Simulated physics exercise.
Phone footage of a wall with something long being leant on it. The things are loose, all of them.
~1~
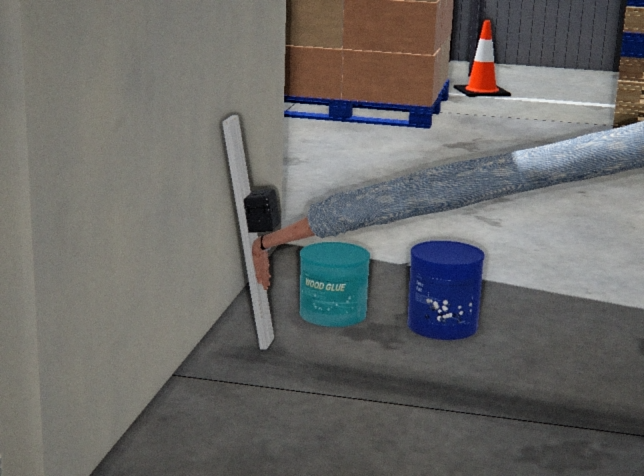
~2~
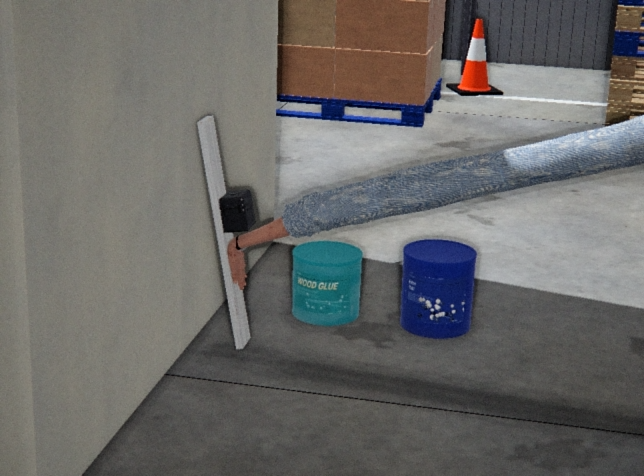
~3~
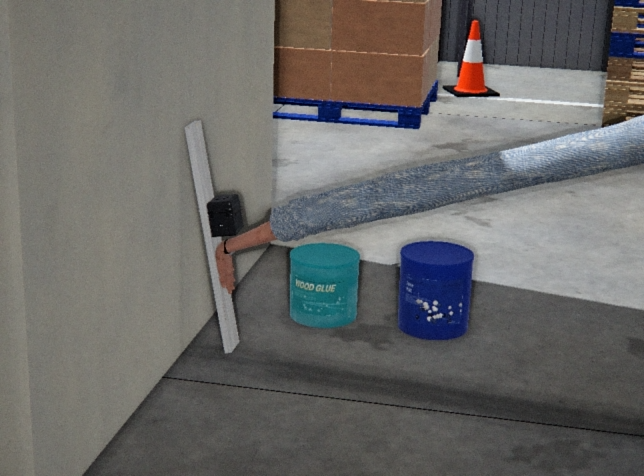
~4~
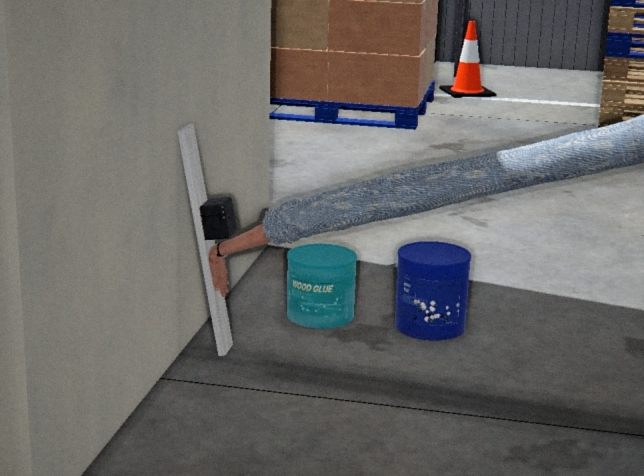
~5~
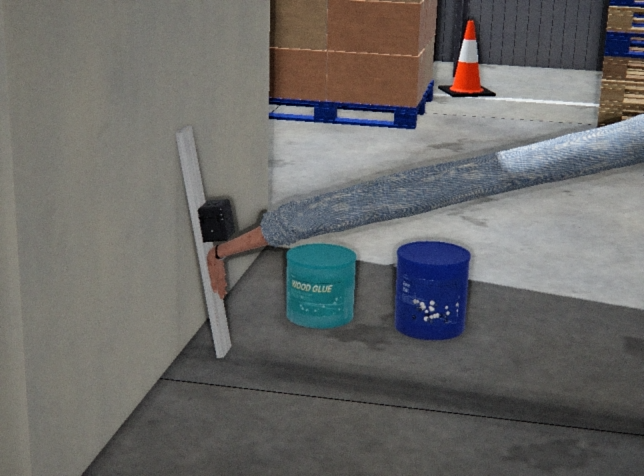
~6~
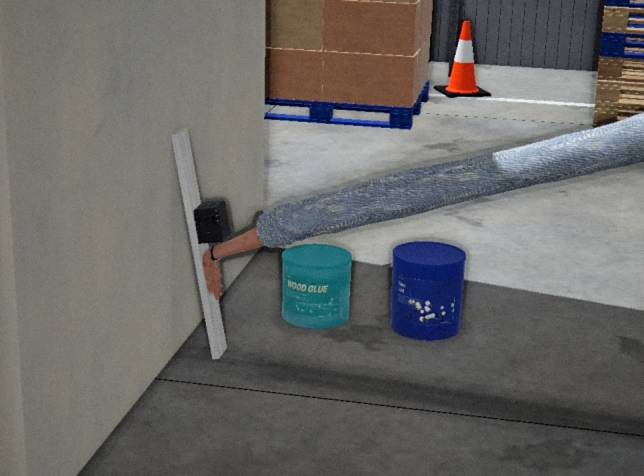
White plank held by a hand at the end of a grey sleeve moving left against a wall, beside teal and blue pails.
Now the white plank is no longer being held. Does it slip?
It stays in place.
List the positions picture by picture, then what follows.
On its way; white plank (249, 234); blue pail (445, 290), in the first frame.
On its way; white plank (225, 235); blue pail (437, 288), in the second frame.
On its way; white plank (213, 239); blue pail (435, 290), in the third frame.
On its way; white plank (206, 242); blue pail (432, 290), in the fourth frame.
Propped up under the hand; white plank (205, 244); blue pail (432, 290), in the fifth frame.
Propped up under the hand; white plank (200, 245); blue pail (427, 290), in the sixth frame.
Then, 0.40 s past the last view, nothing moves.
Then, 0.90 s past the last view, white plank resting near (200, 245).
Finally, all 3 still in place. Final places as the last picture's camera would see them, white plank near (200, 245). The plank stays up.
